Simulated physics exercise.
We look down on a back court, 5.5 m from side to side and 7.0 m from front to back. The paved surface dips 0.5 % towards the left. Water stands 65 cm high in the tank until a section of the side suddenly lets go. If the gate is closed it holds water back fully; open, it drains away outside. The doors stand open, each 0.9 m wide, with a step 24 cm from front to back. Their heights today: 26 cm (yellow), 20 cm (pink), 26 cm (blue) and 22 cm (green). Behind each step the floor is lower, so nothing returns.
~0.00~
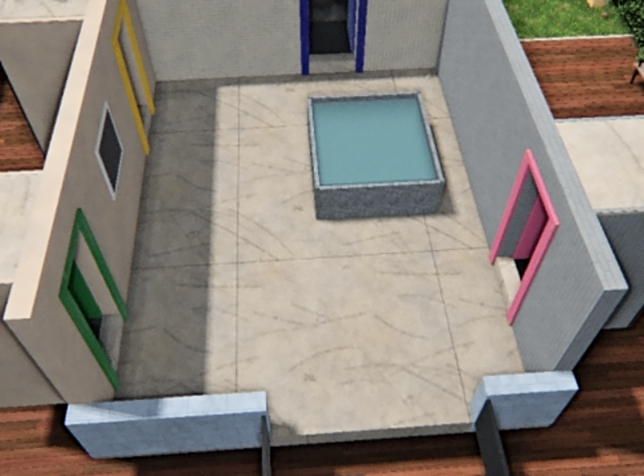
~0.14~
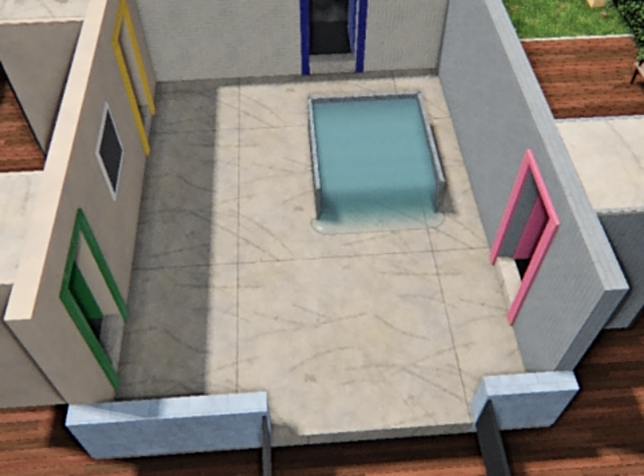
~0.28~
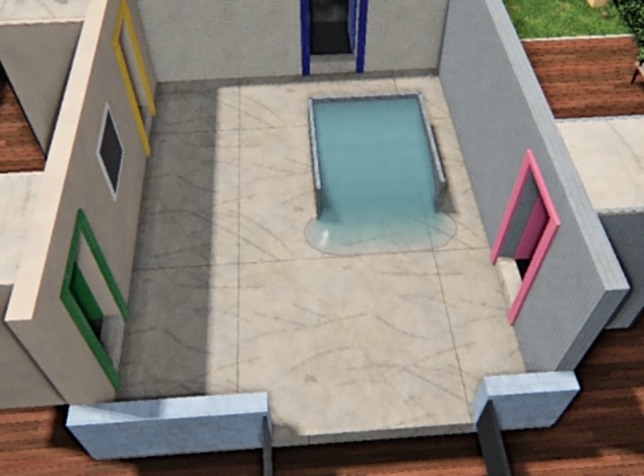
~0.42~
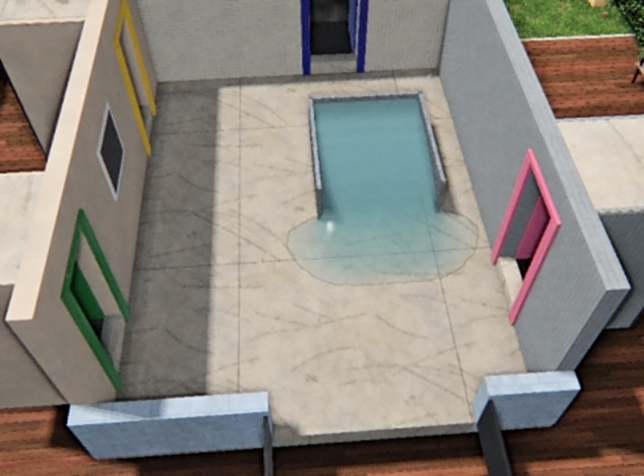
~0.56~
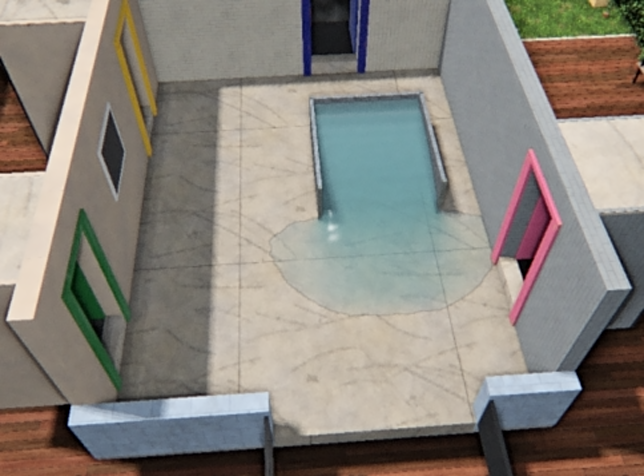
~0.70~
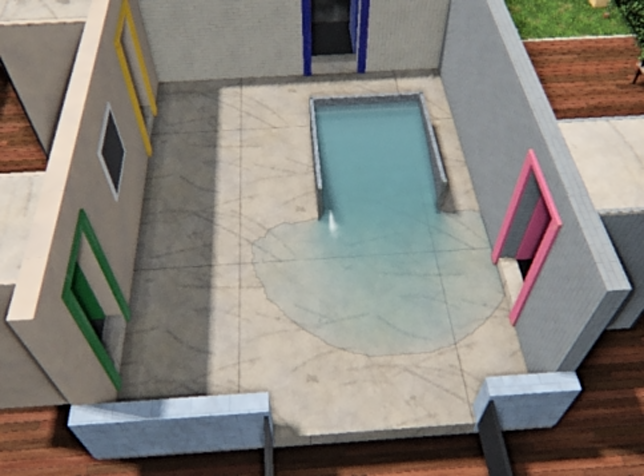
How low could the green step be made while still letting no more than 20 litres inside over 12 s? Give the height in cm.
It would have to be roughly 6.5 cm high.
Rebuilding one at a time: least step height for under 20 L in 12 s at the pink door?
About 10.5 cm at pink.
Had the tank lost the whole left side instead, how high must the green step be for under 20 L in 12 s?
Then roughly 9.5 cm.
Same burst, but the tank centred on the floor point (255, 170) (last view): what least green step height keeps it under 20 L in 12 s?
Some 20 cm.
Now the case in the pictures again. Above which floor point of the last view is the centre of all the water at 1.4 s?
At about (381, 222).
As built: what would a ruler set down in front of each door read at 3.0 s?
In cm: Yellow 0, pink 12, blue 0, green 9.
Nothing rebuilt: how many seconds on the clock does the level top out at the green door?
Near 3.4 s.
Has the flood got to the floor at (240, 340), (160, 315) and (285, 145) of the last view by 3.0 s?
In turn: Flooded, under water, dry.
After 1.4 s water covers 35 % of the floor, deepest (32 cm) near (530, 400); it has not reached the green door.
After 3.0 s water covers 45 % of the floor, deepest (28 cm) near (503, 402); 9 cm at the green door, 0 litres in over its 22 cm step.
After 12.0 s water covers 95 % of the floor, deepest (7 cm) near (156, 105); 5 cm at the green door, 0 litres in over its 22 cm step.
At the green door as built, the water arrived by 2.6 s and peaked near 12 cm at 3.4 s.
With a step of 6 cm, 28 litres would have come in within the 12 s; with 8 cm, 8 litres. So under 20 litres takes about 6.5 cm.
